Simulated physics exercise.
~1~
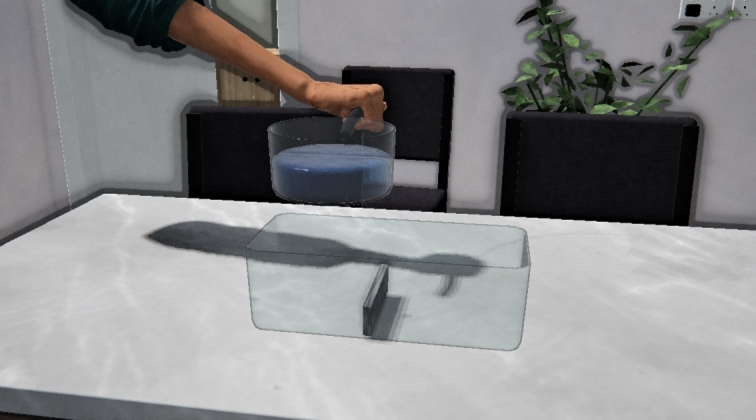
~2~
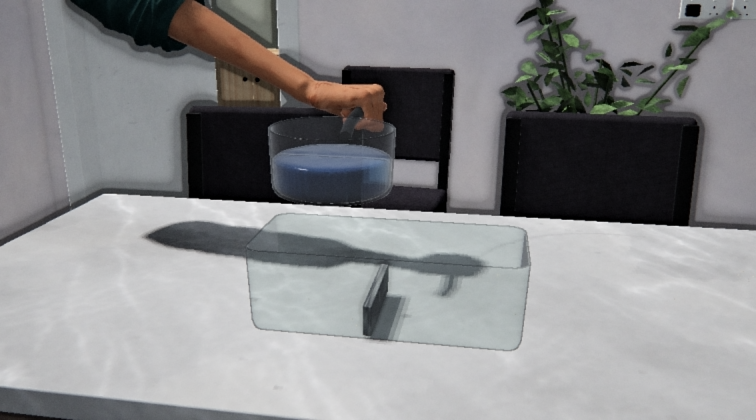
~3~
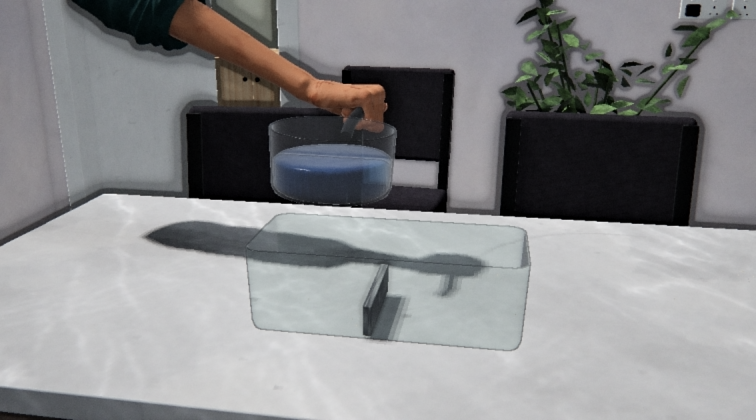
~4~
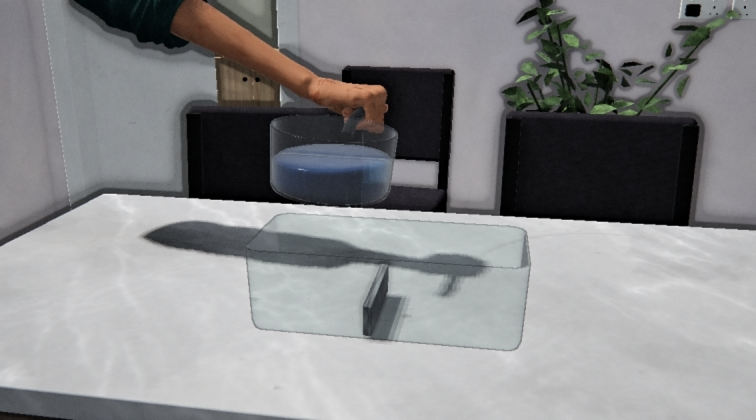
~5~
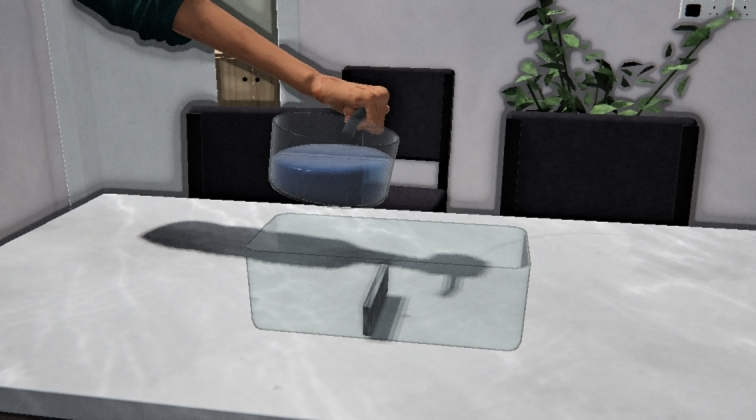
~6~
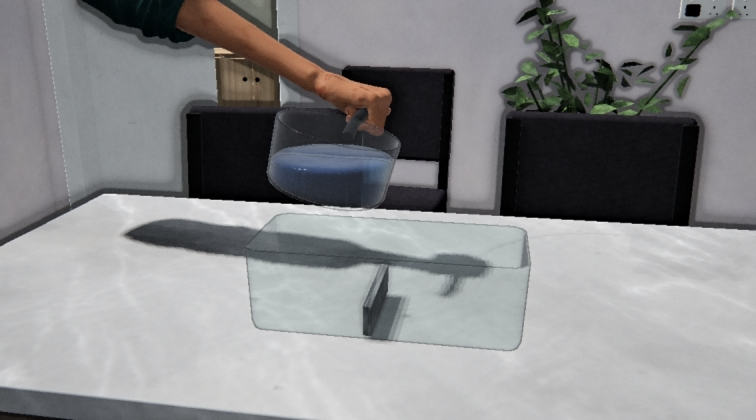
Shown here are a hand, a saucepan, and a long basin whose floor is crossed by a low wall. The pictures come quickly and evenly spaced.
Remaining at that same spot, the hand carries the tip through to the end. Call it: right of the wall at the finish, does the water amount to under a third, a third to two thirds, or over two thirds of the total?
Over two thirds of the total.
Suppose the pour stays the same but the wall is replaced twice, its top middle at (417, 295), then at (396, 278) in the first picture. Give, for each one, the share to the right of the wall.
My guess is some 55 percent the first time and some 80 percent the second.
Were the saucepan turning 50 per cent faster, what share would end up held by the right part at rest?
Near 95 parts in a hundred.
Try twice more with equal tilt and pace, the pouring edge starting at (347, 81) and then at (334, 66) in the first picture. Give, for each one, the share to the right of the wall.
Close to 70 % for the first start and close to 60 % for the second.
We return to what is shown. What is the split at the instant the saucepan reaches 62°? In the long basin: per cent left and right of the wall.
Left about 0, right about 10.
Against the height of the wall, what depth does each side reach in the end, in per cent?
Left side roughly 0, right side roughly 70.
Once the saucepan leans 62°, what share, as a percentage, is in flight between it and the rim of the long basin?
Some 20 per cent, I'd say.
A moment on, the saucepan is tipped part way and 70 per cent is still to pour, 0 is left of the wall and 9 right of it.
Next, the saucepan is tipped on its side and 17 per cent is still to pour, 2 is left of the wall and 74 right of it.
Then the saucepan is tipped right over and 1 per cent is still to pour, 4 is left of the wall and 94 right of it.
Later the saucepan is tipped right over and 0 per cent is still to pour, 4 is left of the wall and 96 right of it.
Finally, 4 per cent lies left of the wall, 96 right of it and 0 outside.
